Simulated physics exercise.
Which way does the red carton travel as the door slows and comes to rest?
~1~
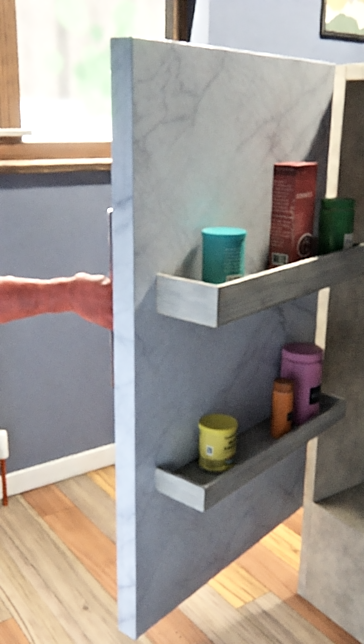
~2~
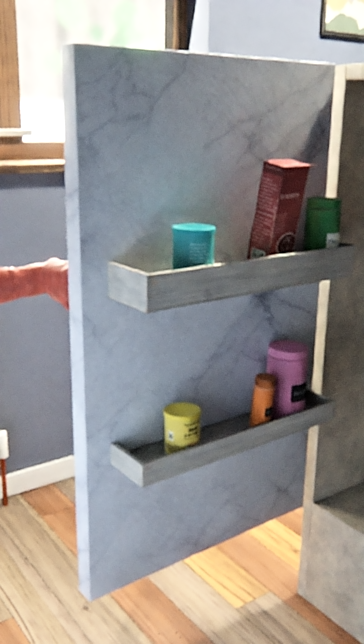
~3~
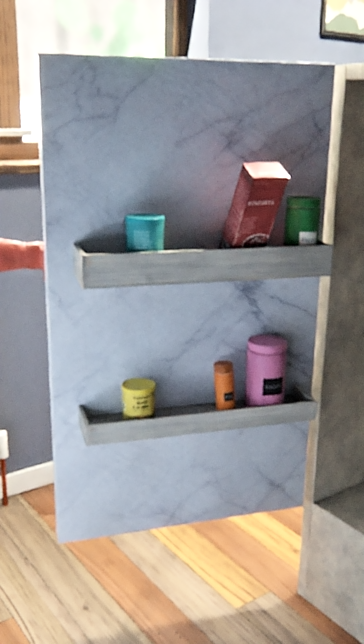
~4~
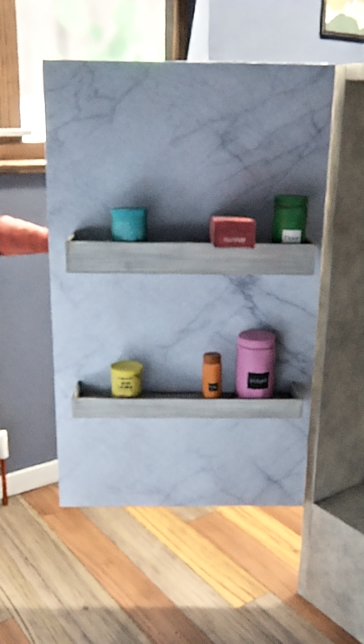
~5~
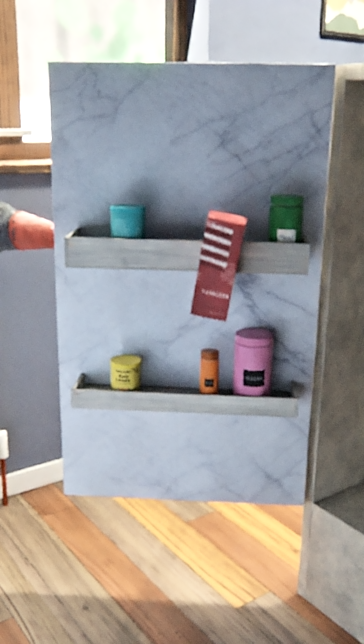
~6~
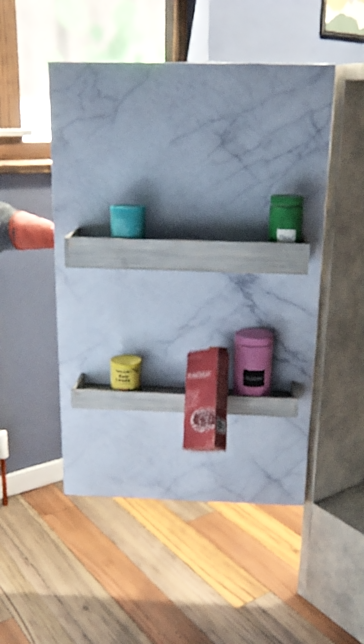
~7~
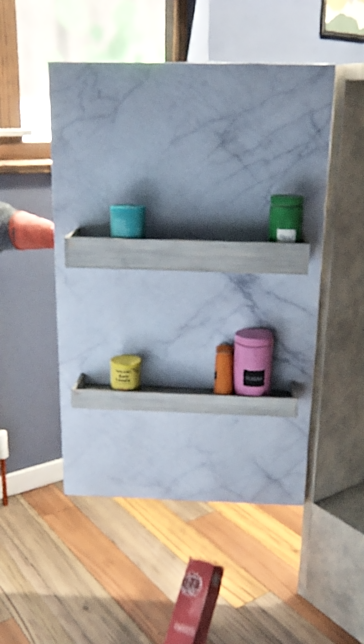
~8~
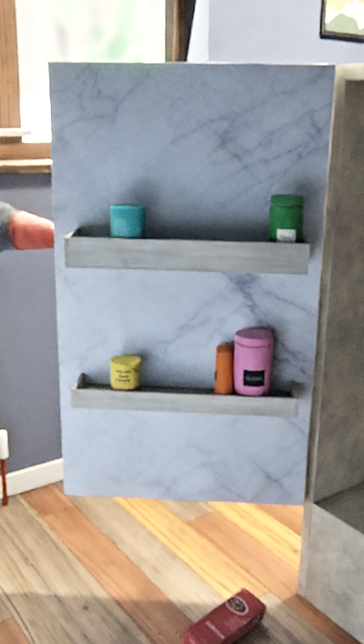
The red carton moves down, dropping from the upper rack past the lower one to the floor.
